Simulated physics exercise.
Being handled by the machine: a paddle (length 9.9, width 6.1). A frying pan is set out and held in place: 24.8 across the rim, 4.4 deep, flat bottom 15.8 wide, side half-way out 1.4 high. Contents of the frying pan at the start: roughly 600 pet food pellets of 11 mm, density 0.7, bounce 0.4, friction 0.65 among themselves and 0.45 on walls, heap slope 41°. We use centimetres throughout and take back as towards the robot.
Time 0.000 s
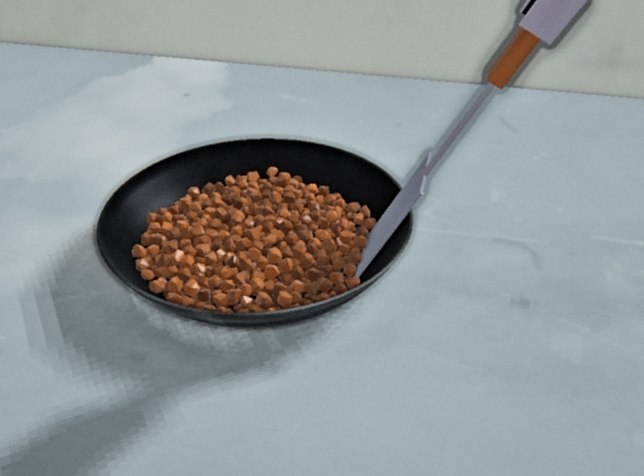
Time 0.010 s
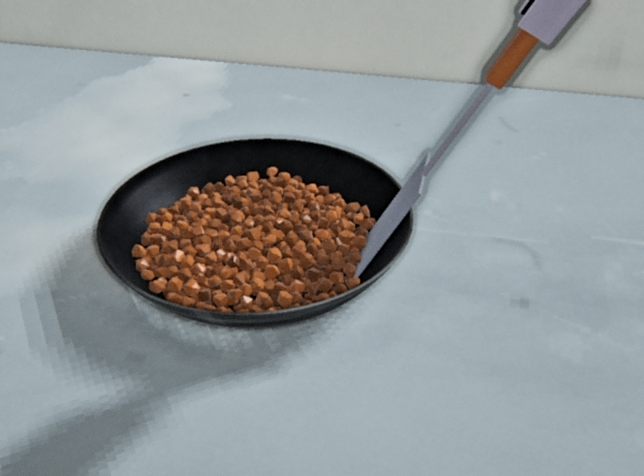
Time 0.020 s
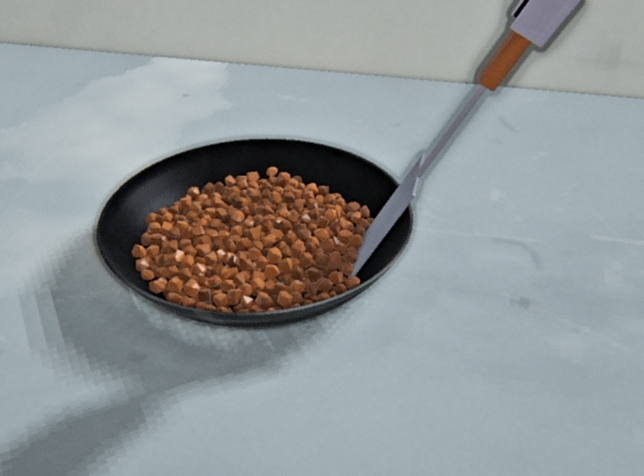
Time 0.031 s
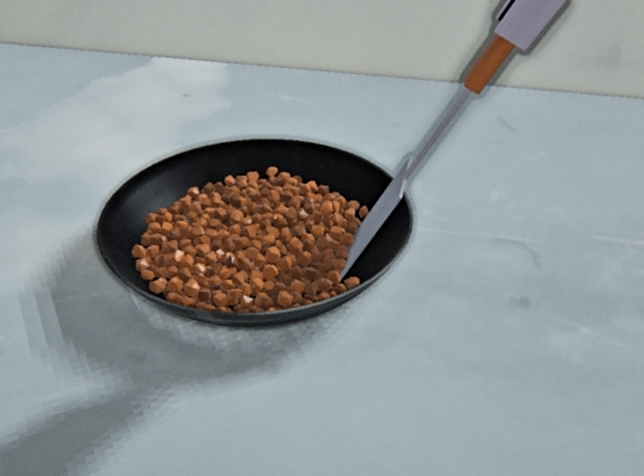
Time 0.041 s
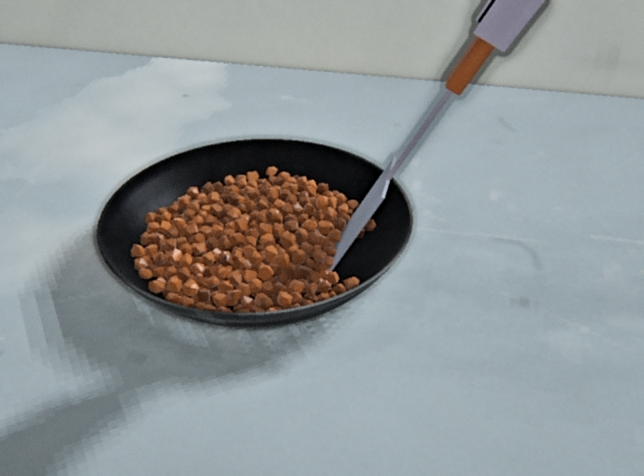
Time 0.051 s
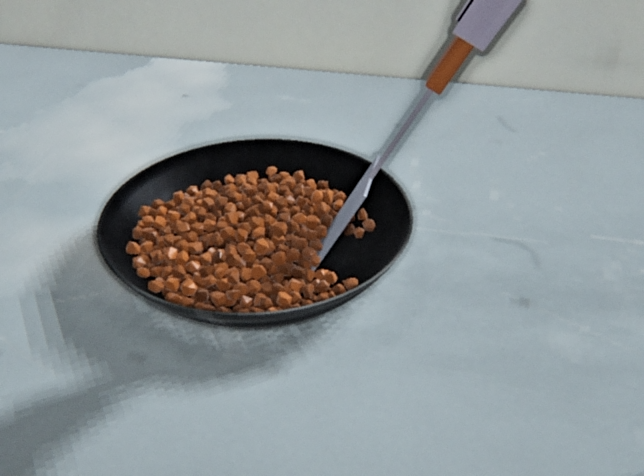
A grey blade with an orange section on its handle, held by a machine, pushed leftward into brown pellets heaped in a black pan, shoving some aside and baring dark metal on the right.
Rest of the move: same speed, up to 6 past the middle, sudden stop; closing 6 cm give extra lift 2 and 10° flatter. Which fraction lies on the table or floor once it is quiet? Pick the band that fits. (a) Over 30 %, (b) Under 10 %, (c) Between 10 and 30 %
Between 10 and 30 % (c).
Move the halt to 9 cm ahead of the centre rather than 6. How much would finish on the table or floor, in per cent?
That would be something like 30 in a hundred.
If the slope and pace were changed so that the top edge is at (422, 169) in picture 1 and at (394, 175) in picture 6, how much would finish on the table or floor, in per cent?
5 per cent.
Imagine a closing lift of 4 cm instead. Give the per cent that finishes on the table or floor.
Result: Approx. 20 %.
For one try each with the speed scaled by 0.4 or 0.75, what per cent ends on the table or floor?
0 and 10 %.
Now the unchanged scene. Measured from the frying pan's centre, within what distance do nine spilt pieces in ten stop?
Some 30 cm from the centre.
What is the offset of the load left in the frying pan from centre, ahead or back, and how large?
Ahead of centre, near 3.5 centimetres.
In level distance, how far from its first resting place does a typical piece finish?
Distance: Around 4 cm.
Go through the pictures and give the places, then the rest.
In the first picture, paddle top edge at (426, 172), sloping 62°; upper third of the load around (258, 233), from x 140 to 370, top at y 170; 602 in the frying pan.
In the second picture, paddle top edge at (425, 172), sloping 62°; upper third of the load around (258, 233), from x 140 to 370, top at y 170.
In the third picture, paddle top edge at (419, 174), sloping 62°; upper third of the load around (259, 232), from x 140 to 370, top at y 170.
In the fourth picture, paddle top edge at (407, 176), sloping 62°; upper third of the load around (265, 231), from x 140 to 370, top at y 170.
In the fifth picture, paddle top edge at (390, 176), sloping 62°; upper third of the load around (258, 226), from x 140 to 370, top at y 170.
In the sixth picture, paddle top edge at (372, 175), sloping 62°; upper third of the load around (252, 222), from x 135 to 370, top at y 170; 602 in the frying pan.
By 0.08 s, sloping 62°, highest piece 8 above the table; 602 in the frying pan.
By 0.10 s, sloping 59°, highest piece 9 above the table; 602 in the frying pan.
By 0.31 s, sloping 52°, highest piece 6 above the table; 492 in the frying pan, 96 on the table or floor, 14 on the blade or in flight.
By 1.36 s, sloping 52°, highest piece 5 above the table; 492 in the frying pan, 110 on the table or floor.
Final count, 492 in the frying pan, 110 on the table or floor. That is 18 % on the table or floor.
